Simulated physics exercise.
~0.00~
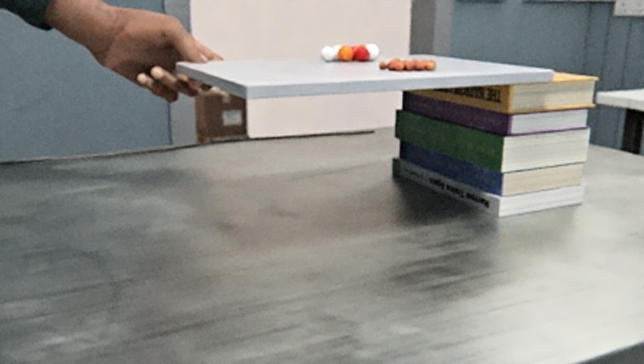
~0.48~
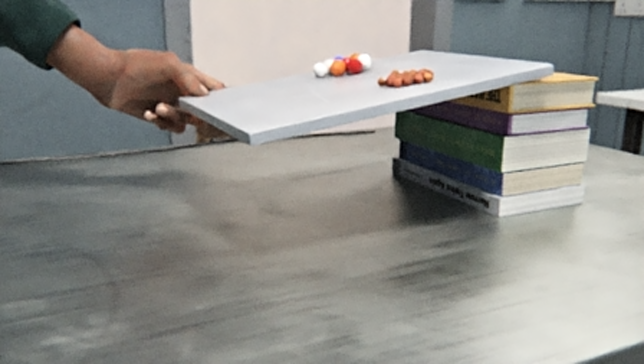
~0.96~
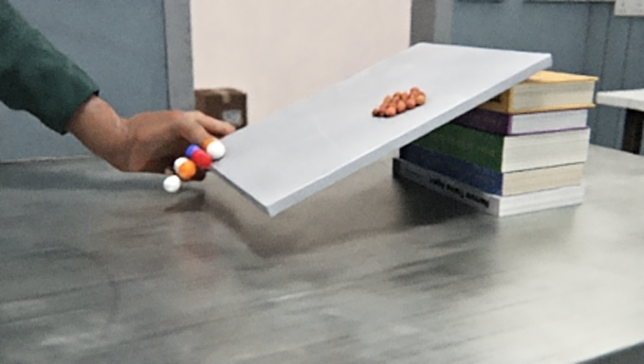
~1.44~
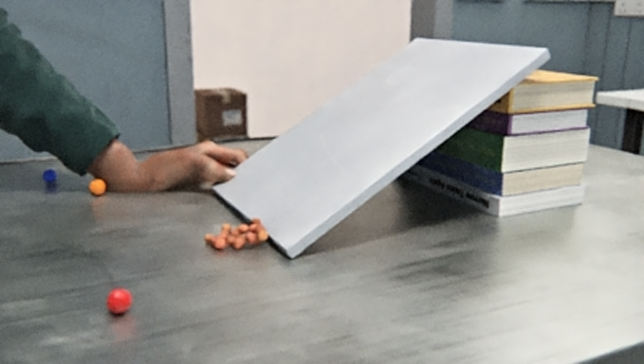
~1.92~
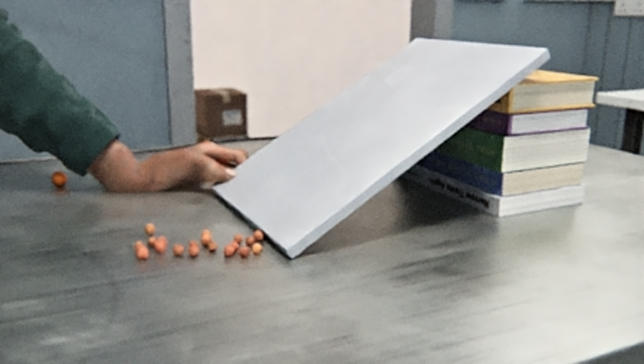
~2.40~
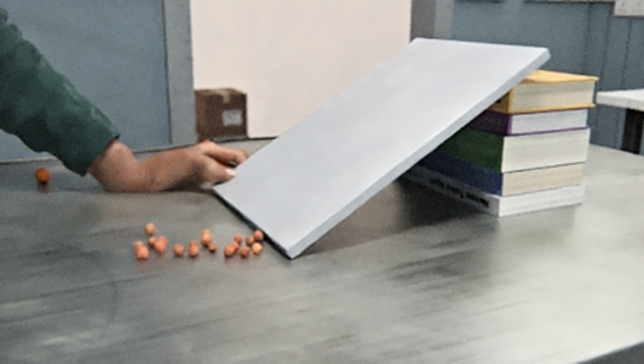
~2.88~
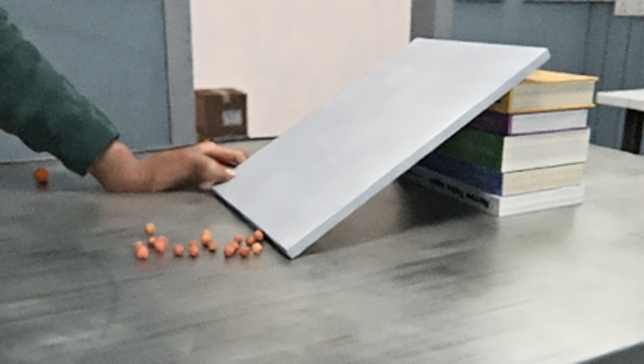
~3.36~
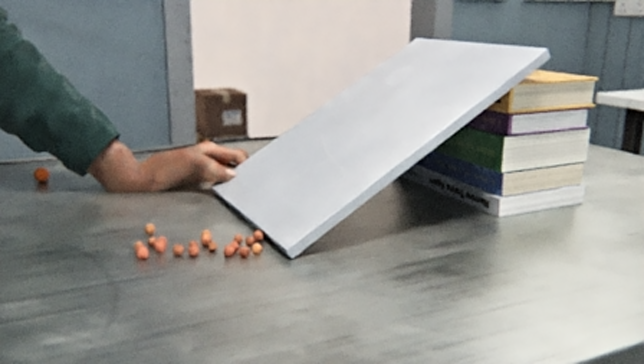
To begin with, a hand holds the left end of a pale board level while its right end rests on a stack of books, with smooth colourful balls at the back and small reddish-brown lumps at the front. The hand lowers its end, and the balls roll left down the slope first, reaching the fingers while the lumps stay put. As the board meets the dark table, the lumps slide to the bottom and the balls scatter. The lumps spread into a loose row near the ramp's foot and stop. Only one orange ball remains in view, far left beyond the arm.
